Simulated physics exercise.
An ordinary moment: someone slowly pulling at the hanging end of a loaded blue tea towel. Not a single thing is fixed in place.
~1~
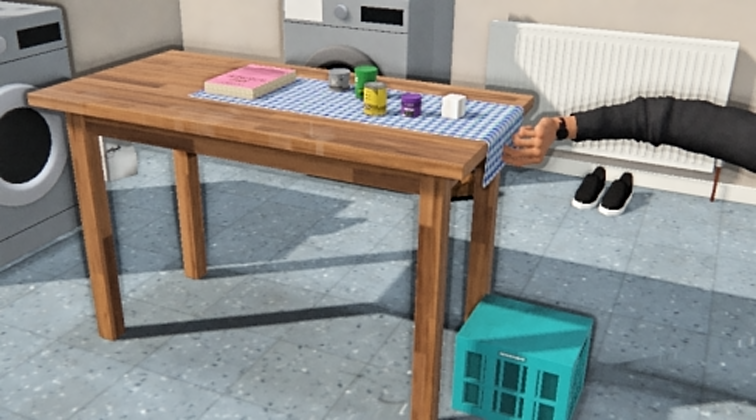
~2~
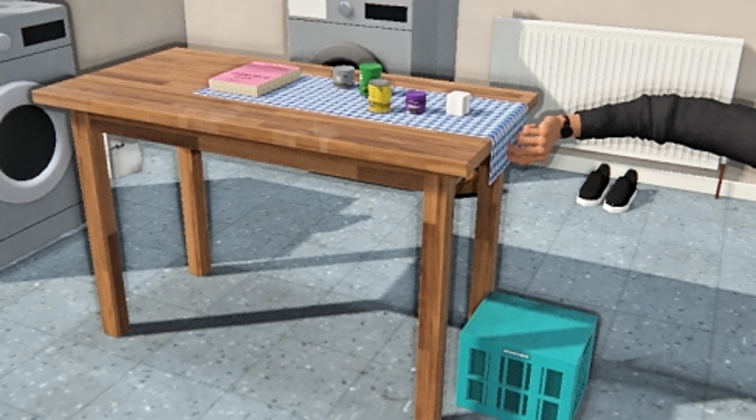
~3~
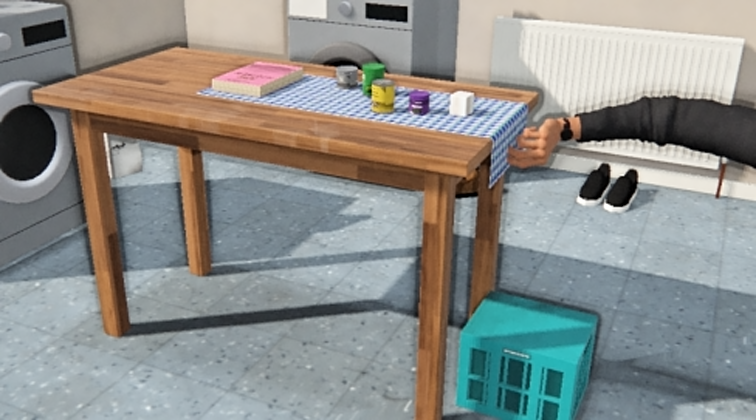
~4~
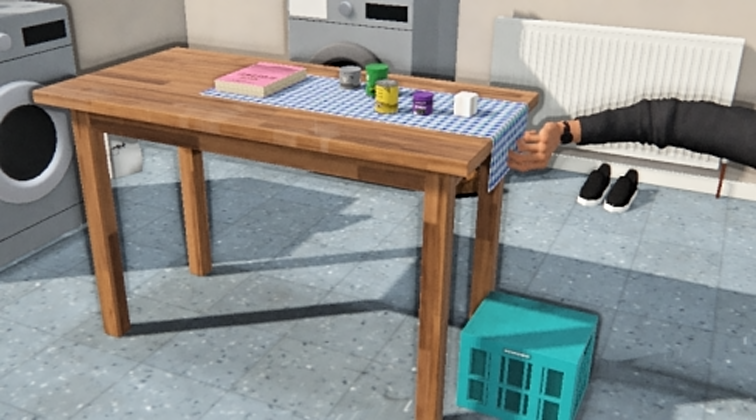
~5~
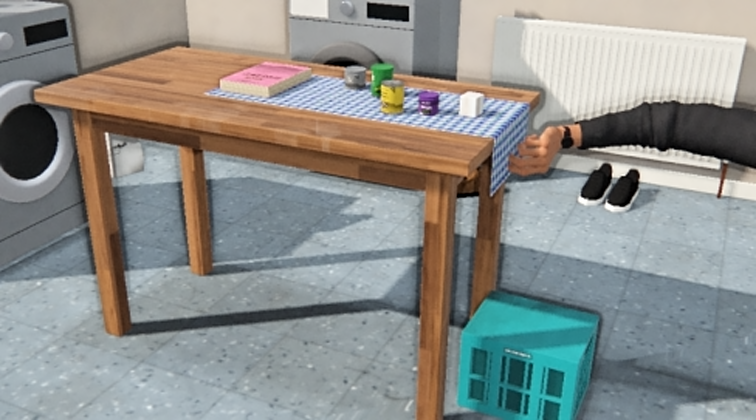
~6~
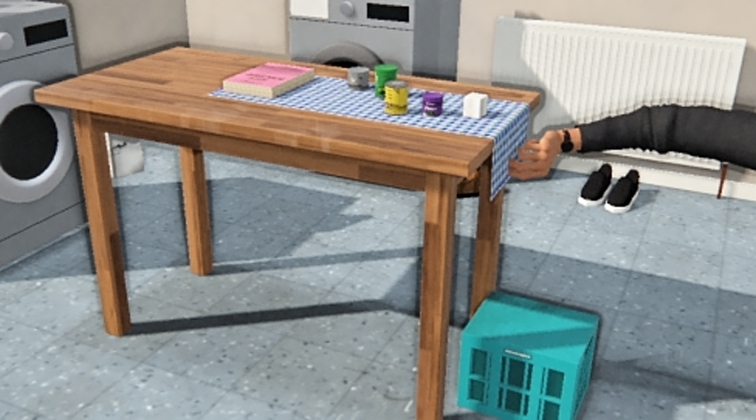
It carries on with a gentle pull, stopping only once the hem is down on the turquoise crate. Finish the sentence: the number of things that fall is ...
The number of things that fall is four.
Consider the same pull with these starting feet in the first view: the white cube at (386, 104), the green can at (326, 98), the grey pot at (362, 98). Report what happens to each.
The white cube topples down, the green can stays put, and the grey pot topples down.
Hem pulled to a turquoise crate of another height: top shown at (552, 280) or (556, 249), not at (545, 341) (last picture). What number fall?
2 and 1.
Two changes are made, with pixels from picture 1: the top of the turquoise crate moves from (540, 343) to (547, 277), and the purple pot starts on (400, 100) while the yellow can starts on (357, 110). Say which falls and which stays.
Result: Purple pot still there, yellow can still there.
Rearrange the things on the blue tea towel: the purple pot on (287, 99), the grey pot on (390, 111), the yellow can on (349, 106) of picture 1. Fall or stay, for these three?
Purple pot kept, grey pot dropped, yellow can dropped.
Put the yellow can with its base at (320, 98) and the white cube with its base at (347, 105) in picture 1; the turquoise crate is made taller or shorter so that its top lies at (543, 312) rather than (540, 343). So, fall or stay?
Result: Yellow can still there, white cube still there.
A little later, hem near (504, 262); white cube and purple pot gone.
Next, hem on the crate; white cube, purple pot, yellow can and green can gone.
When it is over, hem on the crate; white cube, purple pot, yellow can and green can gone. It carries off four.
